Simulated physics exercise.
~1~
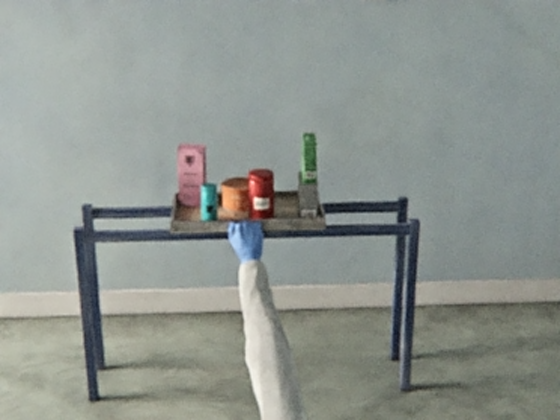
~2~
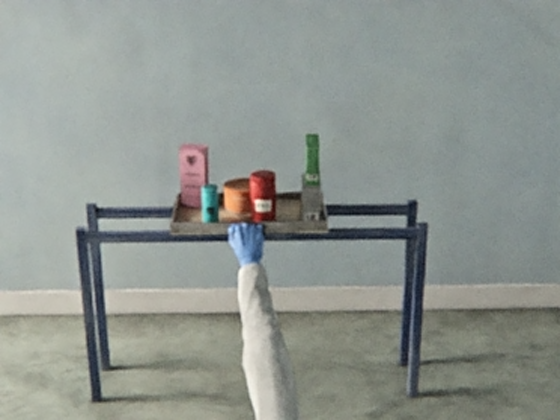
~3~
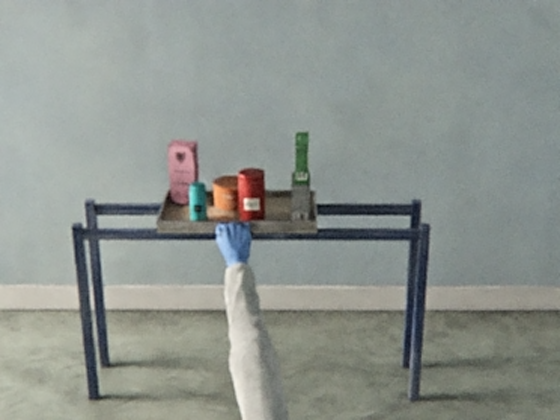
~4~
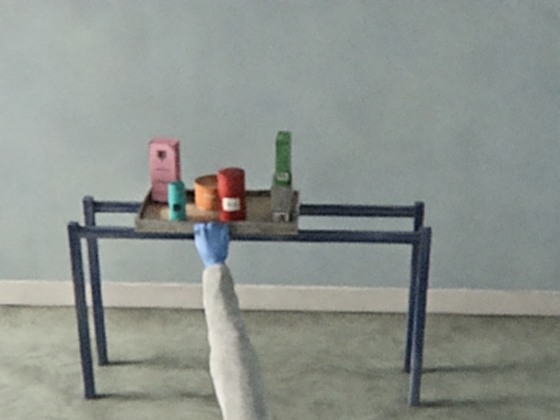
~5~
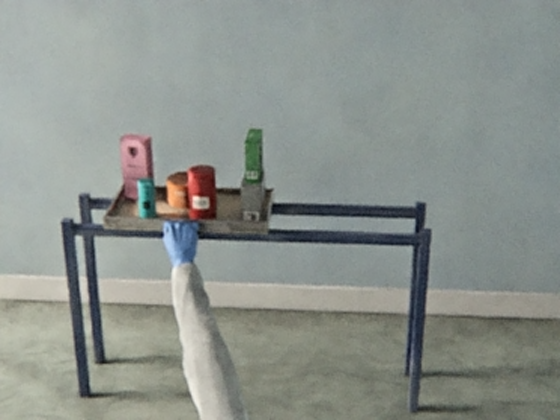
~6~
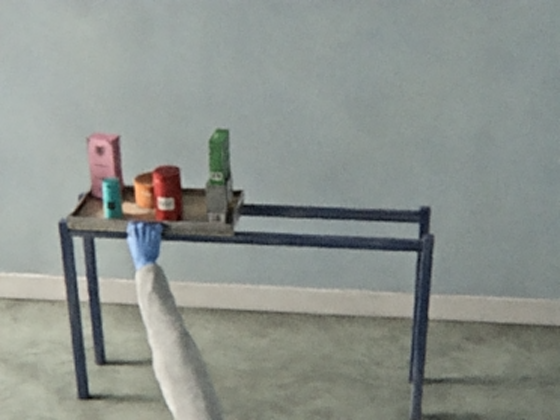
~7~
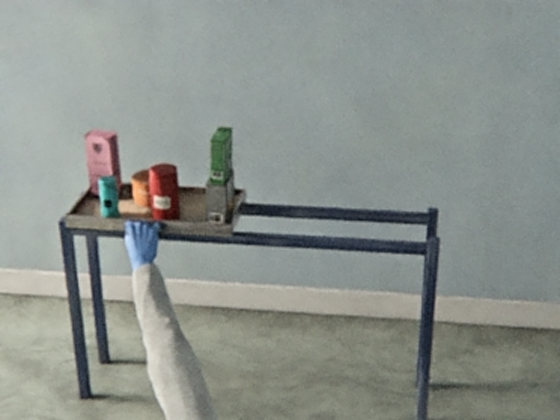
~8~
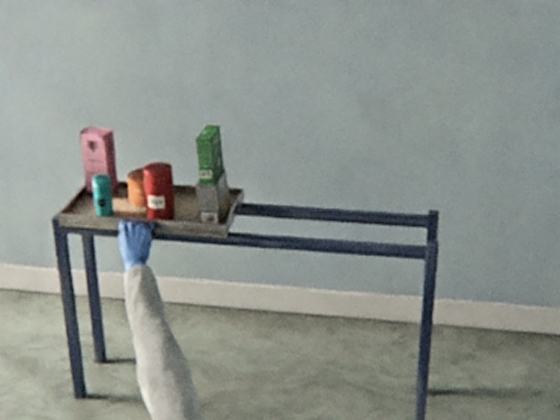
In a plain room with a grey-blue wall, a blue-gloved hand pushed a tray of packets, tubs and jars leftward along a dark blue metal rack until it stopped at the left end, with everything still standing on it.
